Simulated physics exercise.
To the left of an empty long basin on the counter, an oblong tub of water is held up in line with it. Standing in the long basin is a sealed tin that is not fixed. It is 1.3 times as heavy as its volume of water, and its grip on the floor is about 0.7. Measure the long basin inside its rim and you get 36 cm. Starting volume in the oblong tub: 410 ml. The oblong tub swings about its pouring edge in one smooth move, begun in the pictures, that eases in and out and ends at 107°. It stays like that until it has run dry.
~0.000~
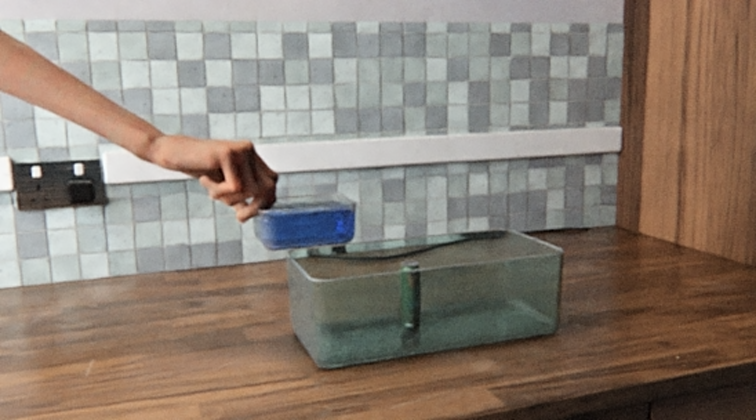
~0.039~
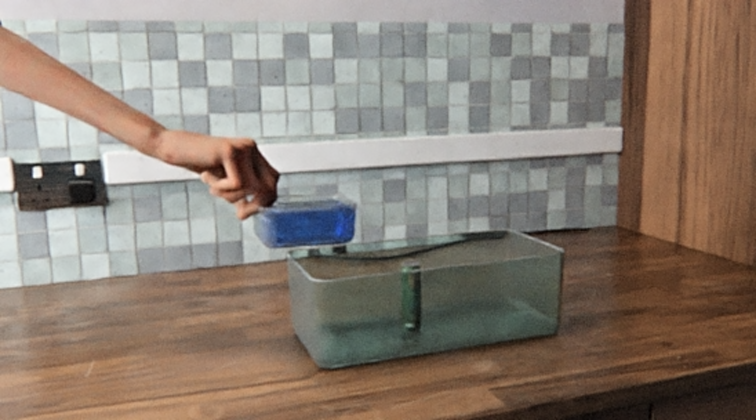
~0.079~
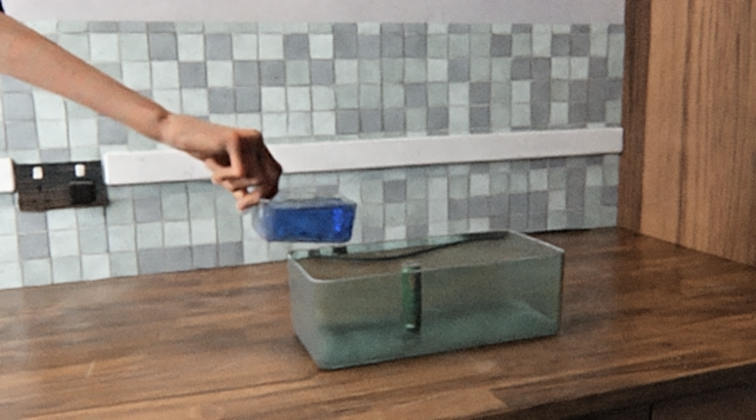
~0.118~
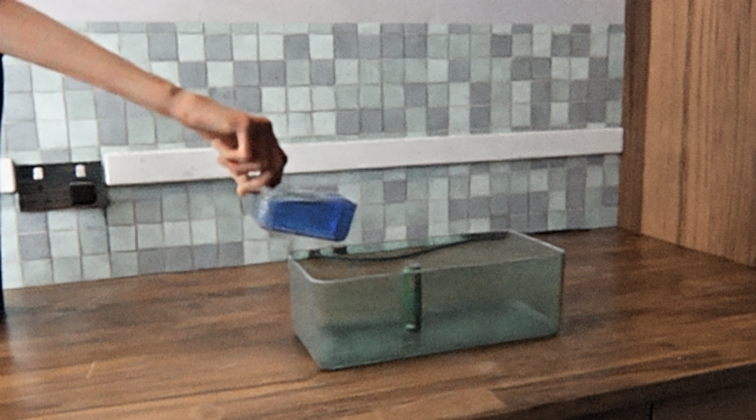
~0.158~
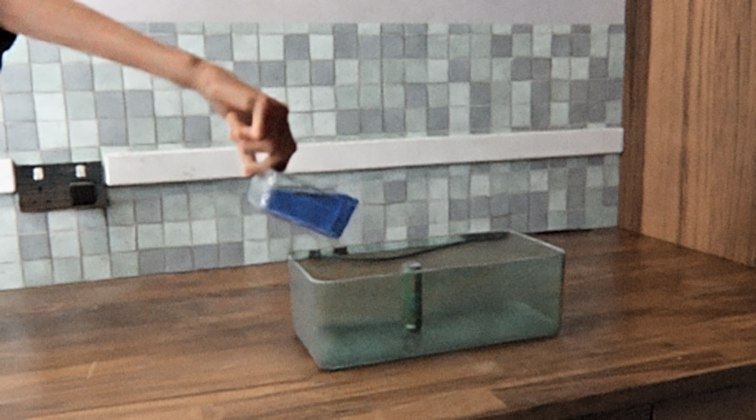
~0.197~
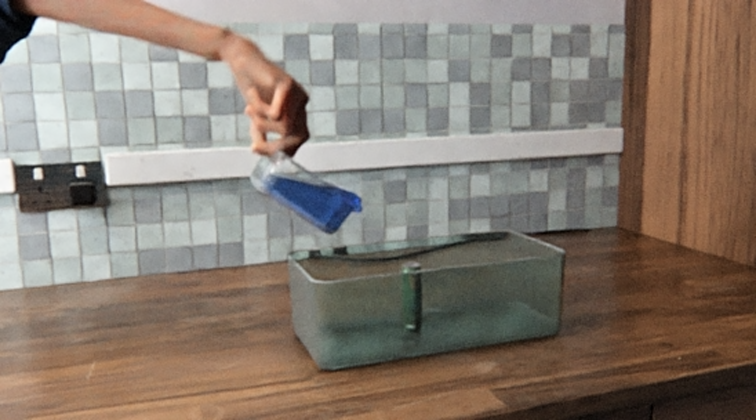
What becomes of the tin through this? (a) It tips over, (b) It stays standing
b.
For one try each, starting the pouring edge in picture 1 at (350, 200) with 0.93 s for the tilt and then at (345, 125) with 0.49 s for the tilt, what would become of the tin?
Trial 1 - tin stays standing; trial 2 - tin stays standing.
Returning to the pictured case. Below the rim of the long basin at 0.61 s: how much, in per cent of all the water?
Close to 94 in a hundred.
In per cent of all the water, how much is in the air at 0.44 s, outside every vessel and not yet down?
Close to 58 in a hundred.
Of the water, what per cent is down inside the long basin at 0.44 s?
About 28 per cent.
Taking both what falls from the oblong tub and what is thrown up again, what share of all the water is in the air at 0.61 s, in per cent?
Around 5 per cent of the liquid is in flight.
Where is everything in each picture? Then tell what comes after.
It leans 0°; its right rim is at (348, 200); the water meets the walls at (257, 211) and (345, 204); the long basin's rim runs from (298, 266) to (536, 241); the tin's top is at (410, 266), in the first frame.
It leans 2°; its right rim is at (349, 200); the water meets the walls at (257, 211) and (345, 203), in the second frame.
It leans 7°; its right rim is at (349, 201); the water meets the walls at (257, 206) and (346, 201), in the third frame.
It leans 15°; its right rim is at (349, 202); the water meets the walls at (256, 199) and (347, 197); 1 per cent is over the edge, in the fourth frame.
It leans 25°; its right rim is at (348, 202); the water meets the walls at (255, 187) and (346, 196); 5 per cent is over the edge, in the fifth frame.
It leans 37°; its right rim is at (348, 202); the water meets the walls at (257, 173) and (334, 187); 10 per cent is over the edge, in the sixth frame.
After 0.44 s the tilt is 104° and 14 per cent is still to pour; the tin stands where it began.
After 0.61 s the tilt is 107° and 1 per cent is still to pour; the tin stands where it began.
After 0.79 s the tilt is 107° and 0 per cent is still to pour; the tin stands where it began.
After 0.99 s the tilt is 107° and 0 per cent is still to pour; the tin stands where it began.
In the end the tin stands where it began.
